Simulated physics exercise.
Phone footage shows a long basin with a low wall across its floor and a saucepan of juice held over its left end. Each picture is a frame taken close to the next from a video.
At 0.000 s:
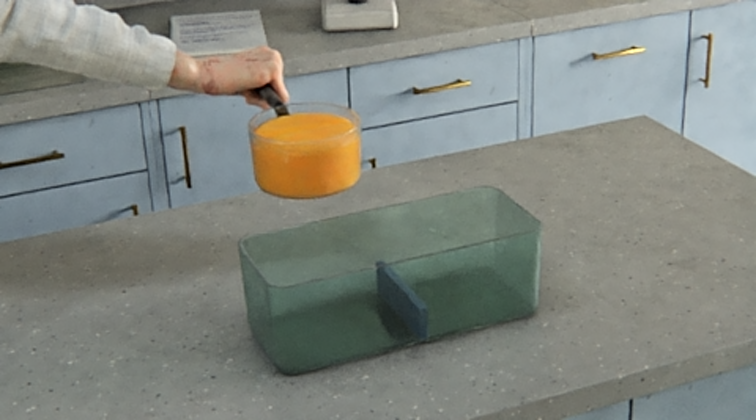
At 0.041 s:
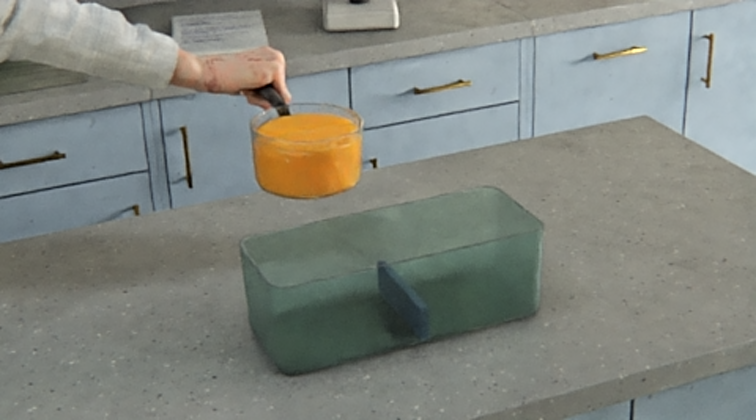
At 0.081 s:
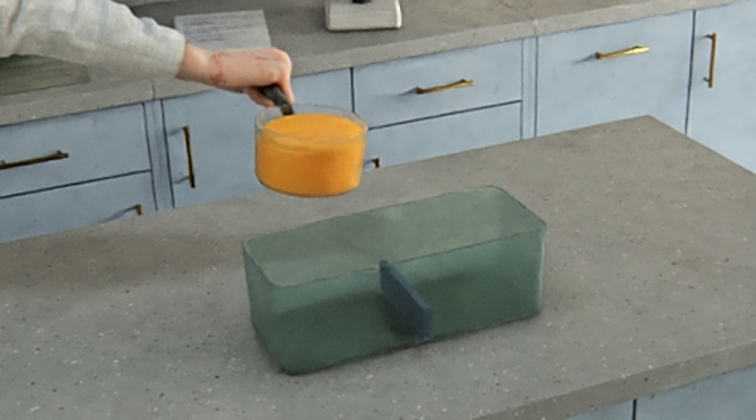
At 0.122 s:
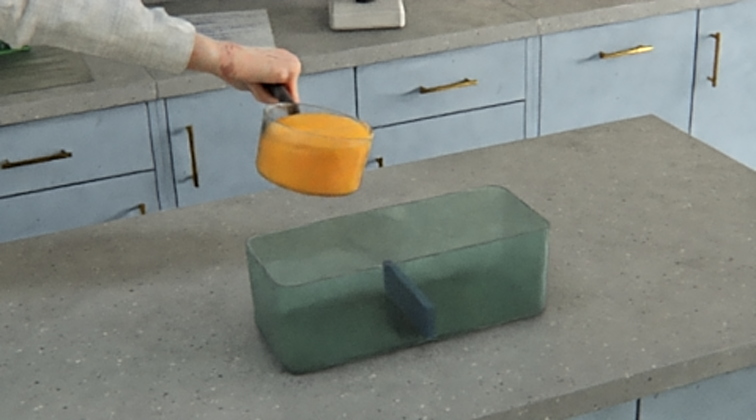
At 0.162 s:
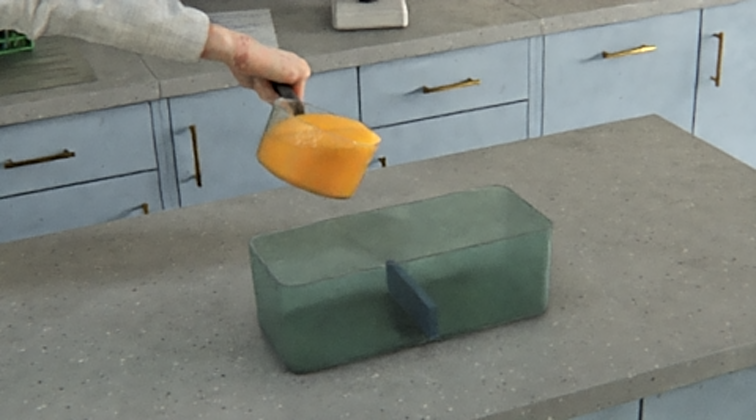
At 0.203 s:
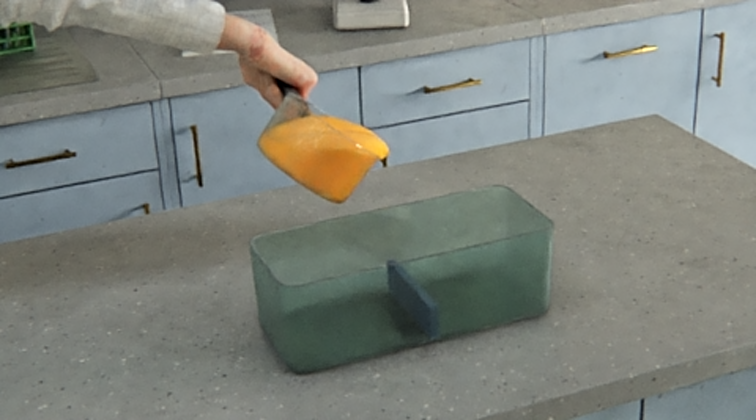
Clear saucepan of orange juice tilting steadily to the right in a person's hand above a green, low-walled basin on a grey counter.
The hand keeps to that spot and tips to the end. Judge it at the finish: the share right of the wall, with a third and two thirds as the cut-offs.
At the finish, the right of the wall has a third to two thirds.
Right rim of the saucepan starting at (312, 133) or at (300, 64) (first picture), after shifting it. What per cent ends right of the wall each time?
It comes to 15 % the first time and 10 % the second.
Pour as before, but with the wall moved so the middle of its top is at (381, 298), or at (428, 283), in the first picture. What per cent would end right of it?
About 65 per cent on the first try, and 15 per cent on the second.
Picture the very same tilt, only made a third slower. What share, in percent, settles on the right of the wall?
Something like 55 percent.
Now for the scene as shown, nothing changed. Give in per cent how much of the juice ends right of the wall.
40 in a hundred.
A moment on, the saucepan is tipped right over and 14 per cent is still to pour, 19 is left of the wall and 30 right of it.
Next, the saucepan is tipped right over and 1 per cent is still to pour, 55 is left of the wall and 40 right of it.
Then the saucepan is tipped right over and 0 per cent is still to pour, 57 is left of the wall and 39 right of it.
Later the saucepan is tipped right over and 0 per cent is still to pour, 57 is left of the wall and 40 right of it.
At rest 57 per cent lies left of the wall, 40 right of it and 2 outside.
